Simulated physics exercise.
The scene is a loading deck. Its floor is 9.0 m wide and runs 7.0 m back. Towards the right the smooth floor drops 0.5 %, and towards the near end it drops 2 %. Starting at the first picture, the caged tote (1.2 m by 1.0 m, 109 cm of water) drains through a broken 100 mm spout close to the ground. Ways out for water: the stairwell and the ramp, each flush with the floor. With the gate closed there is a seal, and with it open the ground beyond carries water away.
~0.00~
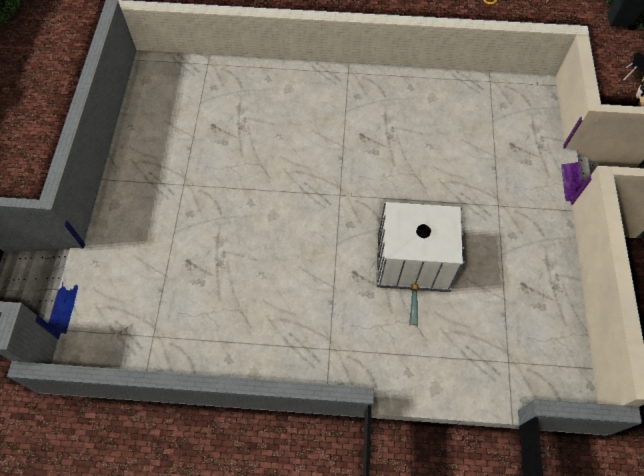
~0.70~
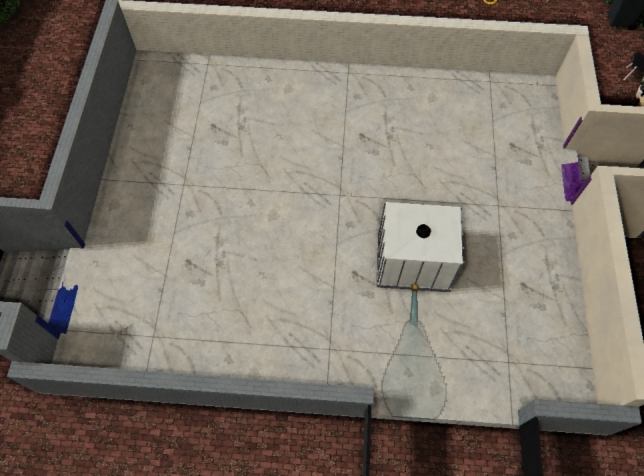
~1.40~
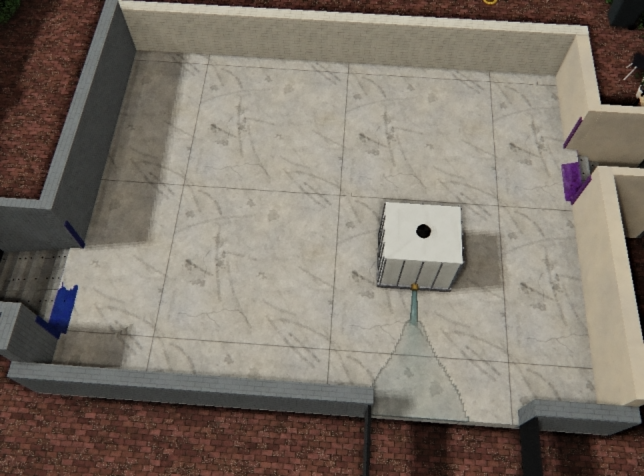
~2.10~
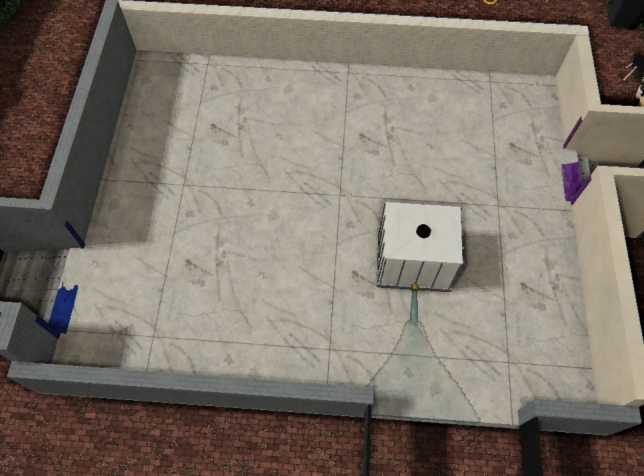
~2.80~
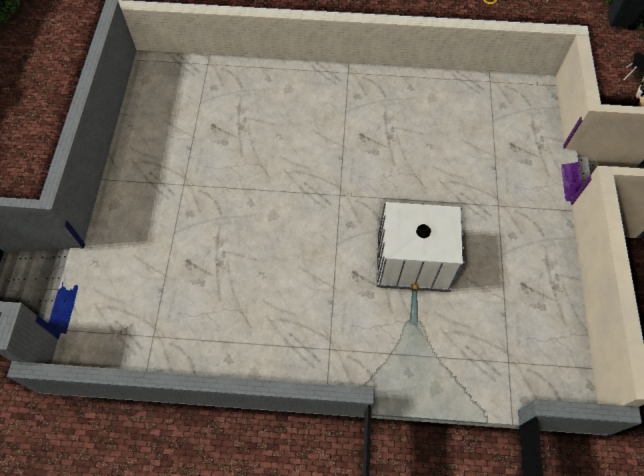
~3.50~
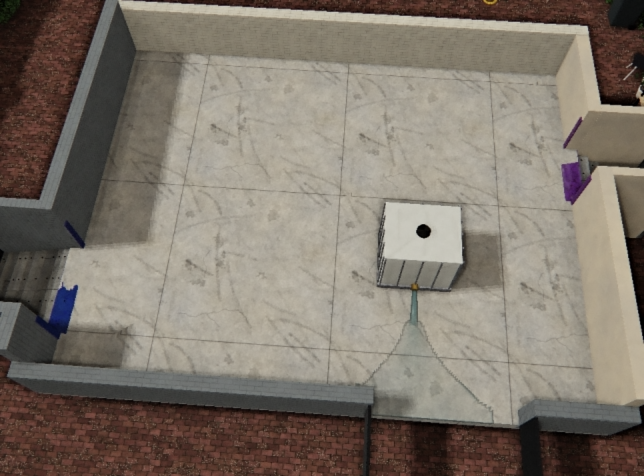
We see a white caged tote on a pale walled floor as a thin jet starts from its near side, and water spreads in a widening fan to the gap in the near wall, then broadens only slightly.
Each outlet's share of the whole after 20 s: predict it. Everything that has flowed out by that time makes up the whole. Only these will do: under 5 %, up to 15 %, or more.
Rough shares - the gateway: More than 15 %, the stairwell (marked purple): Less than 5 %, the down ramp (marked blue): Less than 5 %.
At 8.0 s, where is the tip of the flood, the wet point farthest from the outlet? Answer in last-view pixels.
You'll find it close to (311, 394) in the last picture.
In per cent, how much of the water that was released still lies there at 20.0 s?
I'd put what remains at some 8 per cent.
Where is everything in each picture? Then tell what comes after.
In the first picture, the jet has just started at (414, 300); the ground is still dry.
In the second picture, from the spout at (414, 300) the water has spread over 1.1 m2; its tip is at a hidden place, and it is 1.4 cm deep on average.
In the third picture, from the spout at (414, 300) the water has spread over 1.4 m2; its tip is at a hidden place, and it is 1.3 cm deep on average.
In the fourth picture, from the spout at (414, 300) the water has spread over 1.4 m2; its tip is at a hidden place, and it is 1.3 cm deep on average.
In the fifth picture, the jet leaves at (414, 300); the sheet reaches a hidden place, 2.4 m away, and wets 1.5 m2.
In the sixth picture, the jet leaves at (414, 300); the sheet reaches a hidden place, 2.5 m away, and wets 1.6 m2.
After 5.0 s water covers 5 % of the floor and is deepest (4 cm) near (410, 337); gone so far, the gateway 23 %, the stairwell (marked purple) 0 %, the down ramp (marked blue) 0 %.
After 8.0 s water covers 5 % of the floor and is deepest (5 cm) near (411, 327); gone so far, the gateway 38 %, the stairwell (marked purple) 0 %, the down ramp (marked blue) 0 %.
After 12.0 s water covers 5 % of the floor and is deepest (5 cm) near (411, 327); gone so far, the gateway 57 %, the stairwell (marked purple) 0 %, the down ramp (marked blue) 0 %.
After 16.0 s water covers 5 % of the floor and is deepest (4 cm) near (411, 327); gone so far, the gateway 75 %, the stairwell (marked purple) 0 %, the down ramp (marked blue) 0 %.
After 20.0 s water covers 5 % of the floor and is deepest (4 cm) near (411, 327); gone so far, the gateway 92 %, the stairwell (marked purple) 0 %, the down ramp (marked blue) 0 %.
